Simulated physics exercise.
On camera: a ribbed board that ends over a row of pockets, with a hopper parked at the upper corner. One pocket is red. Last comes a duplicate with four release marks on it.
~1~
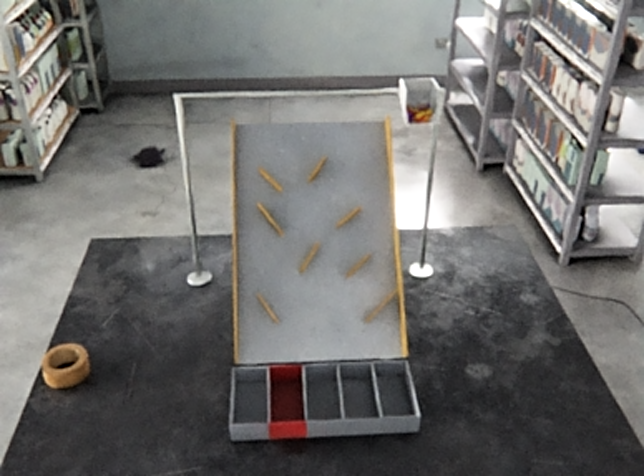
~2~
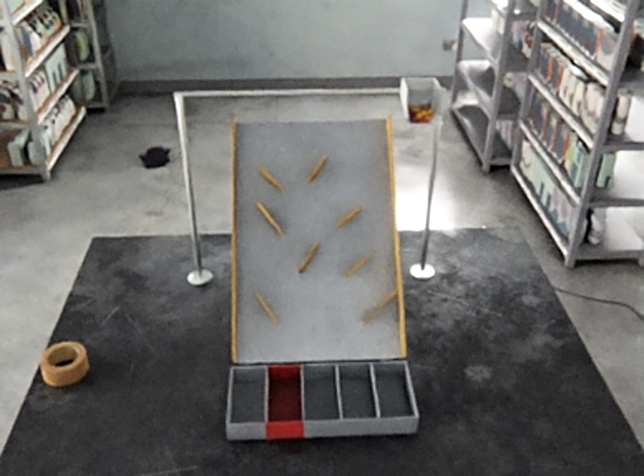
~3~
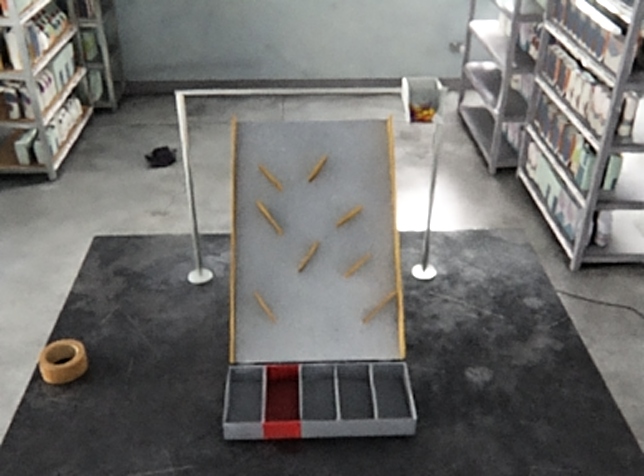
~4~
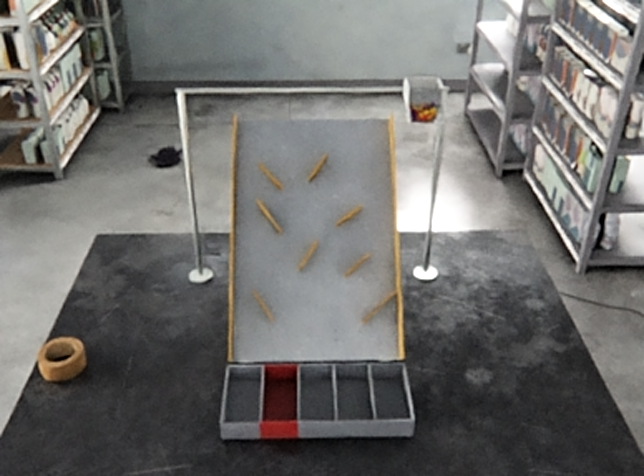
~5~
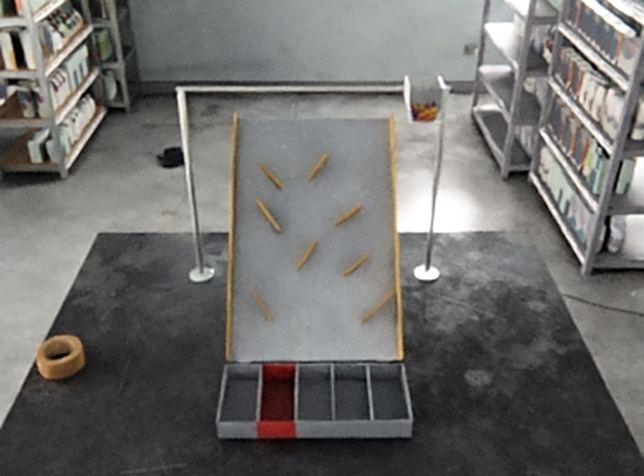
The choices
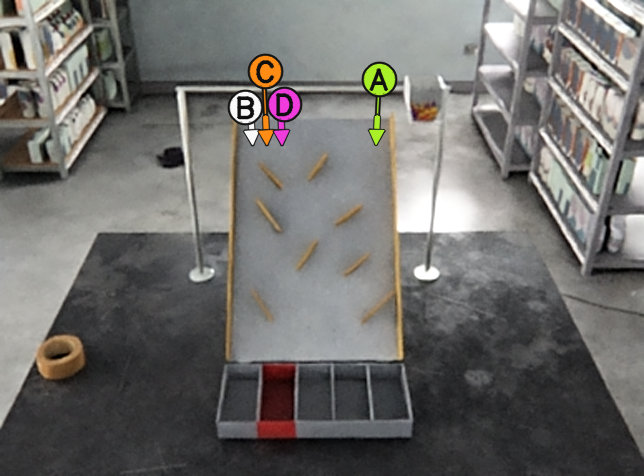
A gray ribbed board stands above a row of pockets, one red, and nothing visibly moves.
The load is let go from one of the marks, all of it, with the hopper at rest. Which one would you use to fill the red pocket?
I would pick mark D.
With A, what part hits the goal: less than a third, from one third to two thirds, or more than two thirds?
It is less than a third.
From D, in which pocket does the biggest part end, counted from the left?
The second from the left.
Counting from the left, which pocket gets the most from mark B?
The first from the left.
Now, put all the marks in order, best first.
The order is D, C, B, A.
On the marked copy, mark A meets the board at (376, 139); mark B meets the board at (252, 139); mark C meets the board at (266, 139); mark D meets the board at (281, 139).
For mark A, a small part in the red pocket, nearly all in other pockets, a stray few held on the board.
For mark B, about a quarter in the red pocket, most in other pockets.
For mark C, about half in the red pocket, about half in other pockets.
For mark D, most in the red pocket, about a quarter in other pockets.
